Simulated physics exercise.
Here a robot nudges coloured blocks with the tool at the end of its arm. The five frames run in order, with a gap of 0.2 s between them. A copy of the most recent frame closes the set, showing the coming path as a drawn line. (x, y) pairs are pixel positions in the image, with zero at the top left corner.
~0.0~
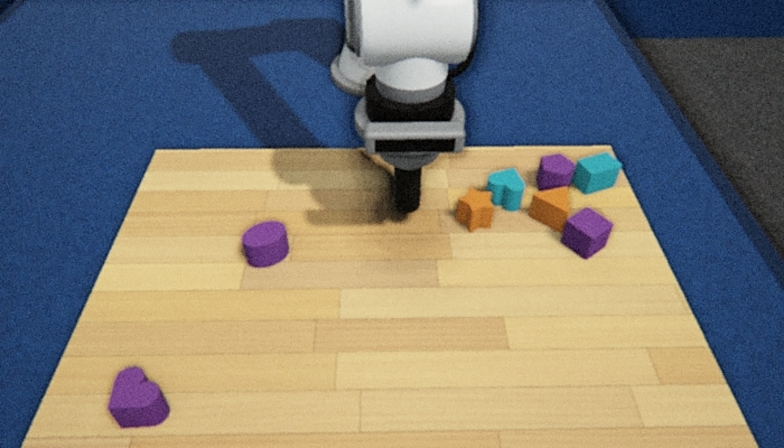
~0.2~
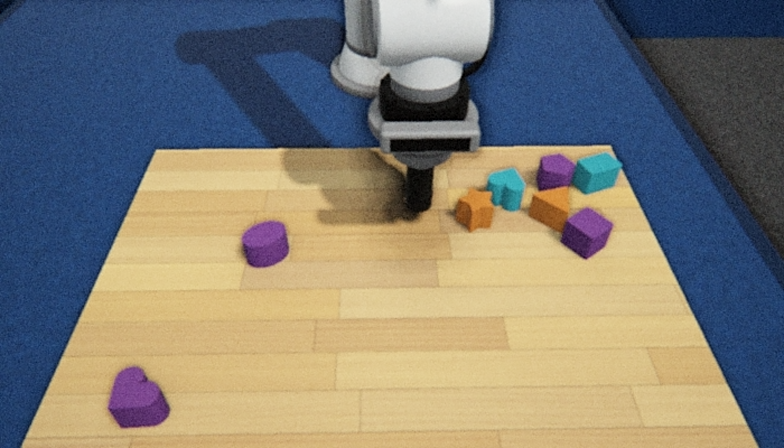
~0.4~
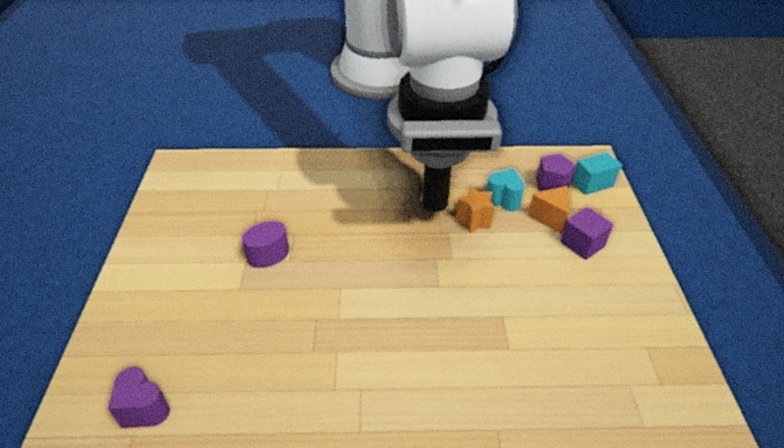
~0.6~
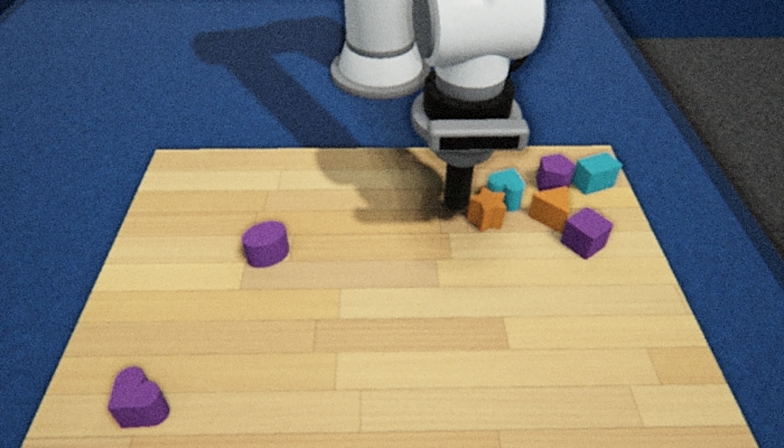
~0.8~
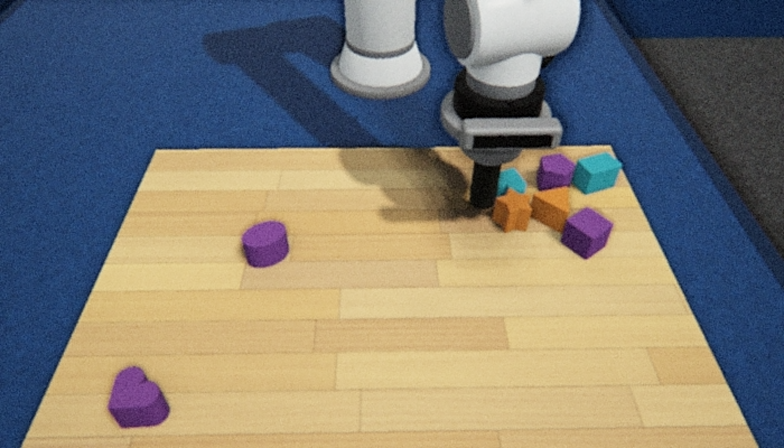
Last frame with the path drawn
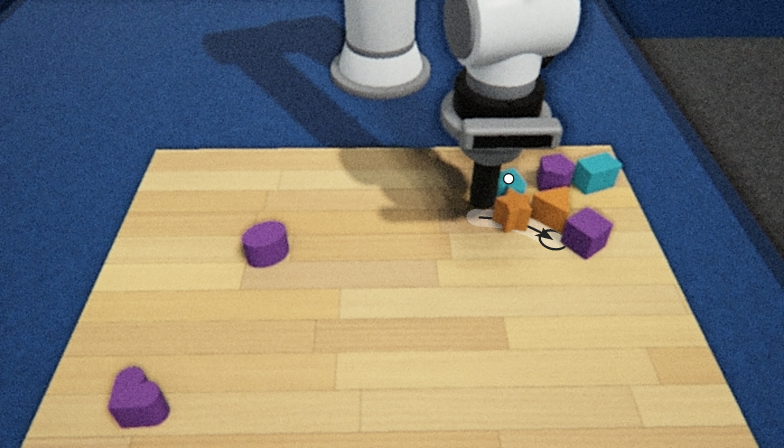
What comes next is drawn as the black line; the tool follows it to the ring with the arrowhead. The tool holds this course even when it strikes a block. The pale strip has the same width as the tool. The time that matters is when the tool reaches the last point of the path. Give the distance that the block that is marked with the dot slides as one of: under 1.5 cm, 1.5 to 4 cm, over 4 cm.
Short, under 1.5 cm.
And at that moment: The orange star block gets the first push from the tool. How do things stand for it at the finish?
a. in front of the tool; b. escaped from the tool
a - in front of the tool.
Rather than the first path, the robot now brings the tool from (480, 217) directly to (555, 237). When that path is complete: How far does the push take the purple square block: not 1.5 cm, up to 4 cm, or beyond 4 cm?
Shift of 1.5 to 4 cm.
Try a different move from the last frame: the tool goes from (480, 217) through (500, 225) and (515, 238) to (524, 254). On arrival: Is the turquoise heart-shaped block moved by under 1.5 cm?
The answer is yes.
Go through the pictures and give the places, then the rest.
The first picture shows tip of the tool at (407, 206), middles of tops, turquoise heart-shaped block at (508, 179), orange star block at (477, 199), orange triangular piece at (556, 197), purple square block at (590, 222).
The second picture shows tool at (419, 205), nothing pushed.
The third picture shows tool at (435, 204), nothing pushed.
The fourth picture shows tool at (456, 203), orange star block at (489, 199).
The fifth picture shows tool at (482, 202), turquoise heart-shaped block at (509, 179), orange star block at (515, 200), orange triangular piece at (556, 197), purple square block at (590, 222).
The line goes from (480, 217) via (505, 220) and (530, 227), ending at (553, 240); the dot is on the turquoise heart-shaped block.
The first path, step by step. Halfway along, tool at (522, 208); orange star block at (549, 209), turned 20° anticlockwise; orange triangular piece at (569, 196).
At the end, tool at (558, 224); turquoise heart-shaped block unmoved; orange star block at (584, 230); orange triangular piece at (571, 195); purple square block at (619, 235), turned 45° anticlockwise.
